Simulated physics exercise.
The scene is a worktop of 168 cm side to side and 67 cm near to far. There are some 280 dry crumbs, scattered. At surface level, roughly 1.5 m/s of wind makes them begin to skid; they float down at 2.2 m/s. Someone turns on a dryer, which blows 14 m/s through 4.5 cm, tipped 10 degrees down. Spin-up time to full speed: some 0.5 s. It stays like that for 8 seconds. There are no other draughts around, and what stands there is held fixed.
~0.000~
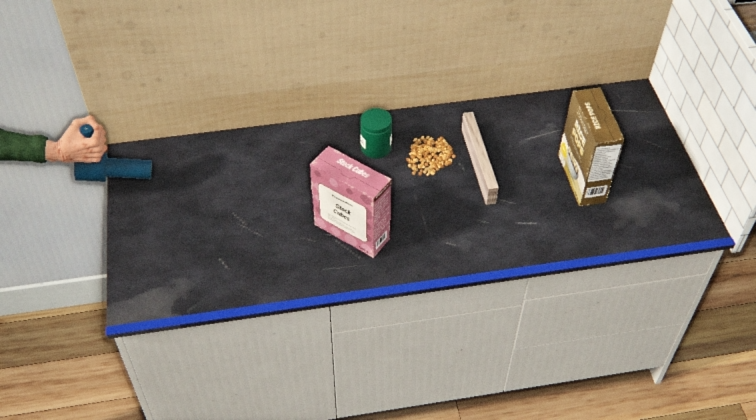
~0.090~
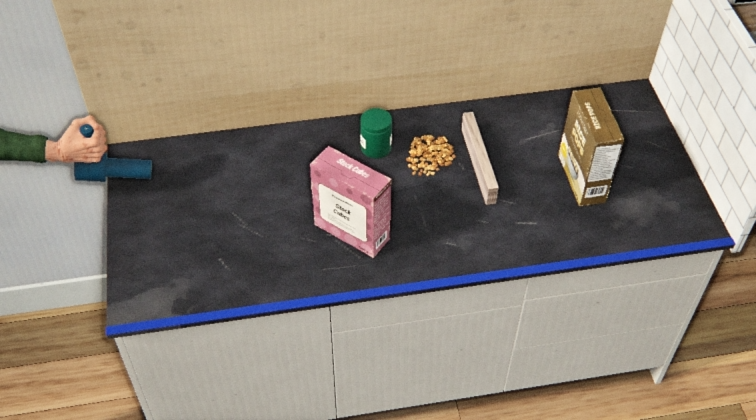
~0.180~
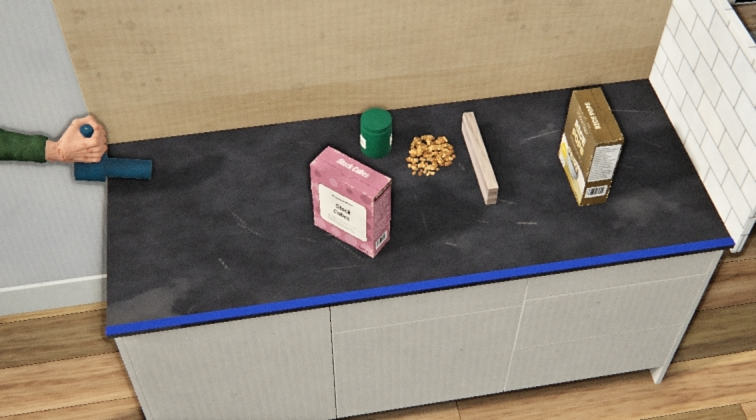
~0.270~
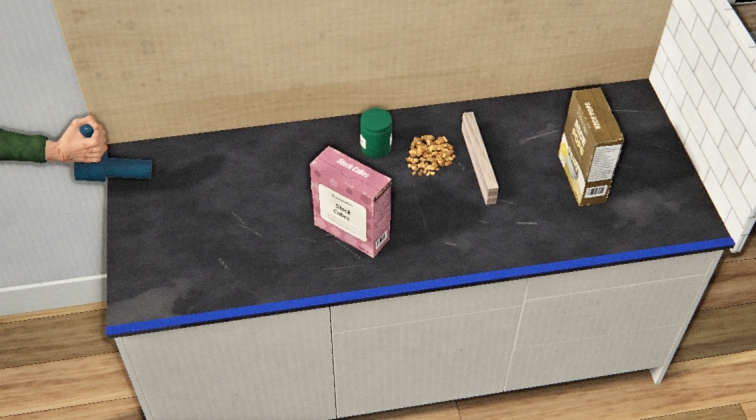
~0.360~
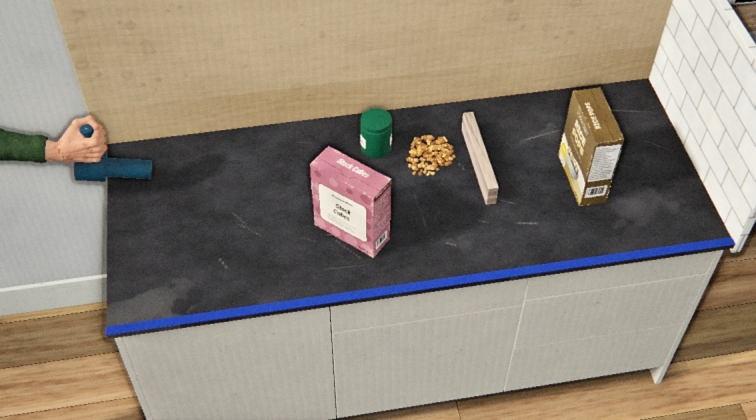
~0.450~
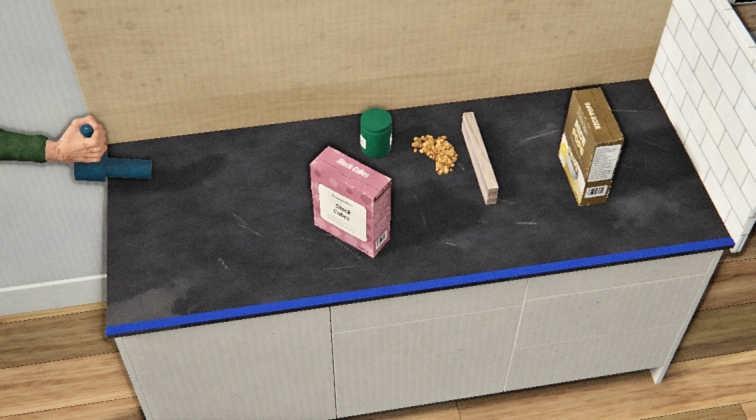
On a dark kitchen worktop, a hand holding a blue dryer at the left while golden crumbs shift slightly right, boxes staying still.
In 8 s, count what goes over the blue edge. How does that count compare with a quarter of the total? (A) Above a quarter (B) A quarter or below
A quarter or below.
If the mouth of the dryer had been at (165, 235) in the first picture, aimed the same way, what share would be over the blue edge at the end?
That gives roughly 0 % in the end.
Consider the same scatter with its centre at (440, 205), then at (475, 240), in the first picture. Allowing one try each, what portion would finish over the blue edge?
In turn: 90 per cent, 50 per cent.
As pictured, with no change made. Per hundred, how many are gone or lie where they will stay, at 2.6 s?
Roughly 20 per cent of them.
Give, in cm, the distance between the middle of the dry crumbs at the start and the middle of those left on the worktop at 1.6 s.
Centre offset: Approx. 30 cm.
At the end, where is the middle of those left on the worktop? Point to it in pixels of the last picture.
The middle is around pixel (566, 88).
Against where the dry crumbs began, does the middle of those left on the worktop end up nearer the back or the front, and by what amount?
It has moved to the far side by around 20 cm.
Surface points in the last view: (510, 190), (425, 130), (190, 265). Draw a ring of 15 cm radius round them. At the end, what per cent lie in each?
Taking the spots one by one, around 0 %, 15 % and 0 %.
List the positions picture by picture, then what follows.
The middle of the dry crumbs is near (433, 155), none has stirred yet and the mouth of the dryer is at (151, 170), in the first frame.
The middle of the dry crumbs is near (433, 154), none has stirred yet and the blue edge is centred on (433, 288), in the second frame.
The middle of the dry crumbs is near (433, 154), none has stirred yet, the top of a board is at (480, 149) and the top of a jar is at (376, 119), in the third frame.
The middle of the dry crumbs is near (433, 154) and none has stirred yet, in the fourth frame.
The middle of the dry crumbs is near (433, 154) and none has stirred yet, in the fifth frame.
The middle of the dry crumbs is near (439, 151), the farthest in sight from the dryer is at (456, 156) and about 45 % have left their places, in the sixth frame.
After 1.6 s, 89 % are on the move or not yet settled, 5 % are over the blue edge; the middle of those still in play is near (493, 97).
After 2.6 s, 78 % are on the move or not yet settled, 10 % are over the blue edge; the middle of those still in play is near (550, 90).
After 4.4 s, 66 % are on the move or not yet settled, 10 % are over the blue edge; the middle of those still in play is near (559, 90).
After 8.0 s, at the end, 11 % are over the blue edge; the middle of those still in play is near (566, 88).
